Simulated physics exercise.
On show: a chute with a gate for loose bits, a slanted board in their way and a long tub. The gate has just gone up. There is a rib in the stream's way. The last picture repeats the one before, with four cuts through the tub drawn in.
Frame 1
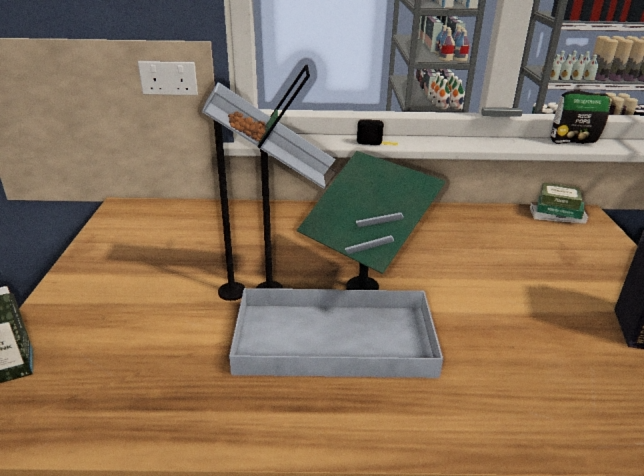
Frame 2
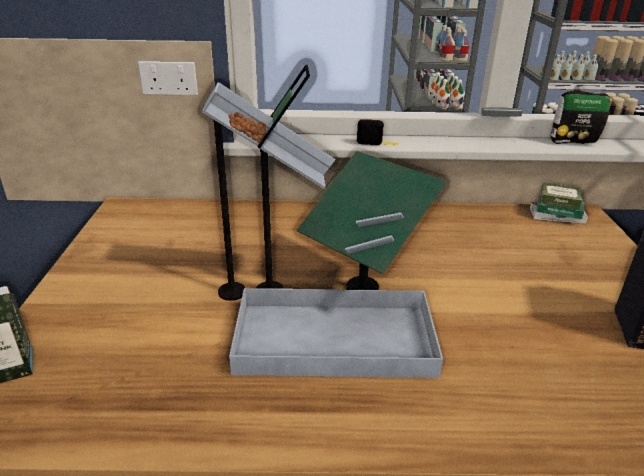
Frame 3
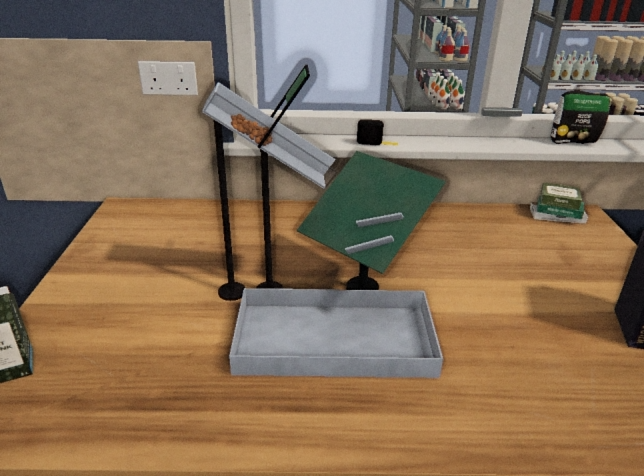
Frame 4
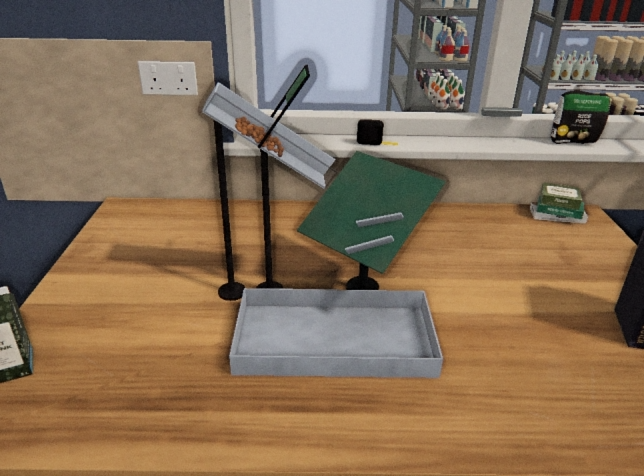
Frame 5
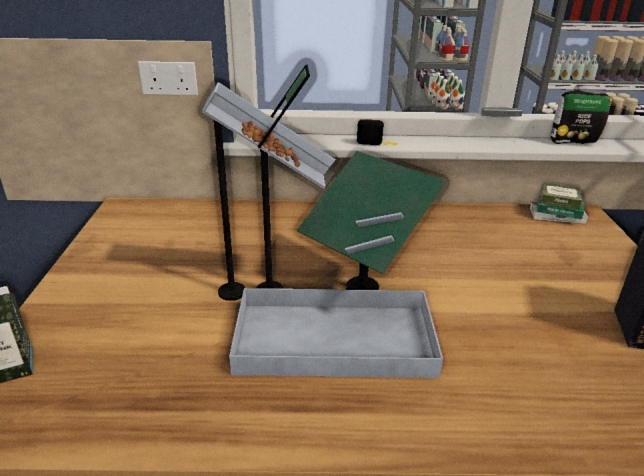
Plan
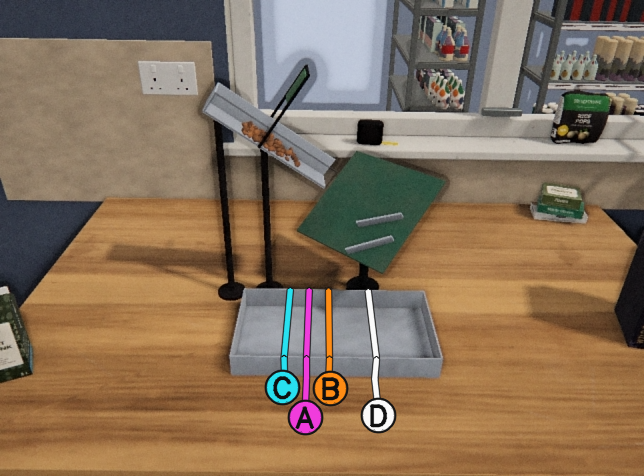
Small orange-brown bits of kibble slide slowly down a sloping grey chute towards the right, spreading into a longer, looser patch beneath a raised dark gate, while the camera stays still. Below the chute's lower end, a tilted green board with two pale ribs stands above a long, empty grey tub. The wooden worktop is seen from slightly above, with a socket and window behind.
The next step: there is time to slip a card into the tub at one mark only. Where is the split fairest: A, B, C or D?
Choose A.
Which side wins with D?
The left side.
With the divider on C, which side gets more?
More lands on the right.
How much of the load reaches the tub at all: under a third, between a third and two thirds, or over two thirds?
It is over two thirds.
On the marked copy, line A crosses the front rim at (306, 357); line B crosses the front rim at (329, 357); line C crosses the front rim at (284, 357); line D crosses the front rim at (376, 358).
If A is chosen, of what is caught, about half on the left of the divider, about half on the right.
If B is chosen, of what is caught, nearly all on the left of the divider, a stray few on the right.
If C is chosen, of what is caught, a stray few on the left of the divider, nearly all on the right.
If D is chosen, of what is caught, all on the left of the divider, none on the right.
